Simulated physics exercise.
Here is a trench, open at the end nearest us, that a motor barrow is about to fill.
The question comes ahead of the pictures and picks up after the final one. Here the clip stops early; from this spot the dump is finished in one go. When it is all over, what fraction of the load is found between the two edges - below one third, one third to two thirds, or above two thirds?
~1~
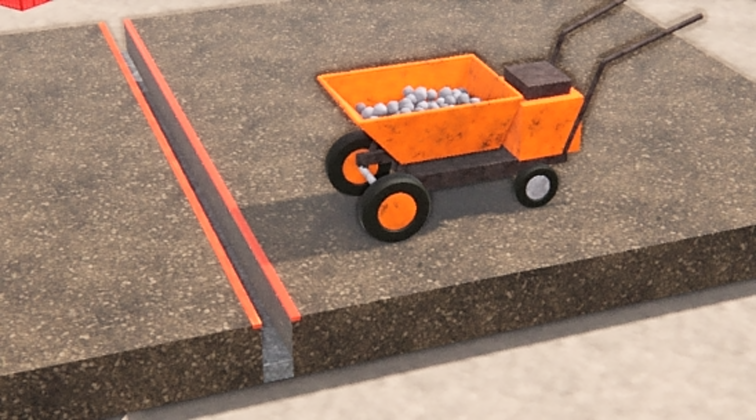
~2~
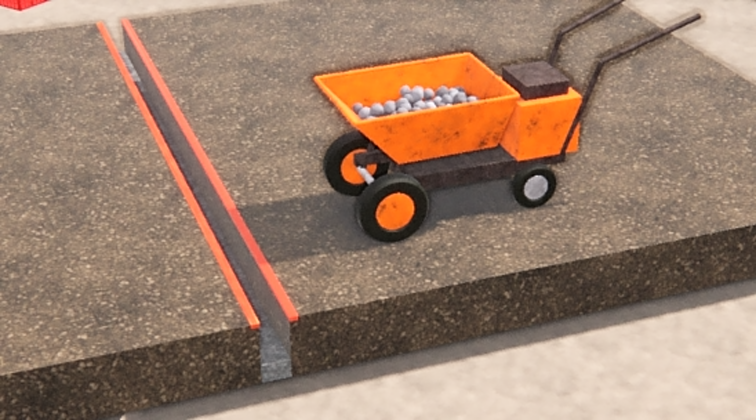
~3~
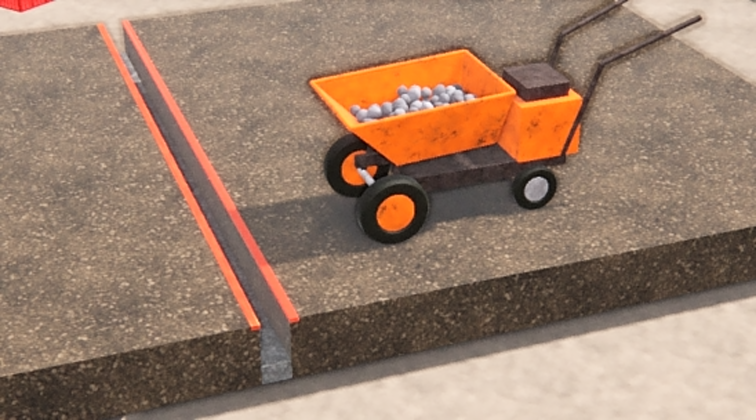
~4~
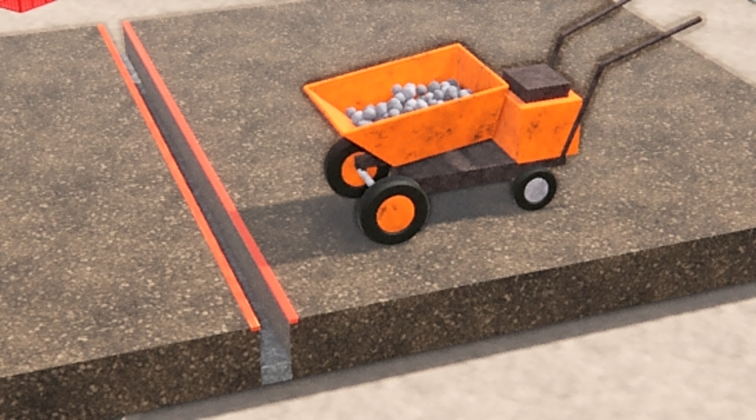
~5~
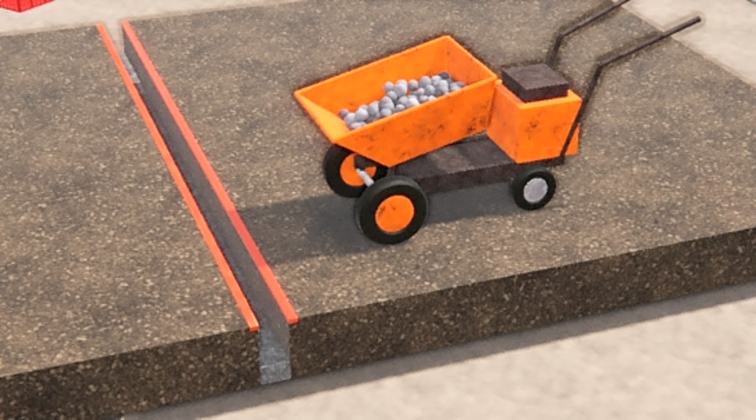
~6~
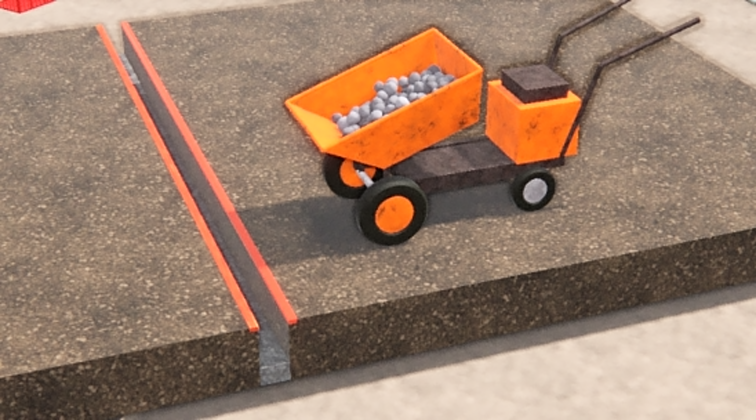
The share in the trench is a third or more but not above two thirds.
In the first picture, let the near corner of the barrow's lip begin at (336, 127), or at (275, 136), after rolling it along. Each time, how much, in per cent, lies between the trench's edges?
From the first spot you get 70 percent, and from the second 0 percent.
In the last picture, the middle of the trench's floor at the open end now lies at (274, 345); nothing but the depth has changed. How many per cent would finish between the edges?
Some 40 per cent.
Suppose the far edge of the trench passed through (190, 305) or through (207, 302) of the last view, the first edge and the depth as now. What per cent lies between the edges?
Lab note: Case 1 around 70 %, case 2 70 %.
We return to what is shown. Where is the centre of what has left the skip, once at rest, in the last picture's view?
I'd mark it at roughly (230, 262).
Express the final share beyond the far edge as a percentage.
Near 15 in every hundred.
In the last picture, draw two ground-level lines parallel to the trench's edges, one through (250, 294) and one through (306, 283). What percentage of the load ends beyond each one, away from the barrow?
Estimate, first then second: 40 %, 80 %.
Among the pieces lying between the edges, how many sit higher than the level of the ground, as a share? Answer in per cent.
Roughly 0 %.
Soon, skip tipped steeply; all in the skip.
A while on, skip tipped right over; about two thirds in the skip; about a quarter short of the trench; about a quarter in or heaped over the trench; a stray few falling.
Towards the end, skip tipped right over; a small part in the skip; about a quarter short of the trench; about half in or heaped over the trench; about a quarter beyond it.
Finally, skip tipped right over; a small part in the skip; about a quarter short of the trench; about half in or heaped over the trench; about a quarter beyond it.
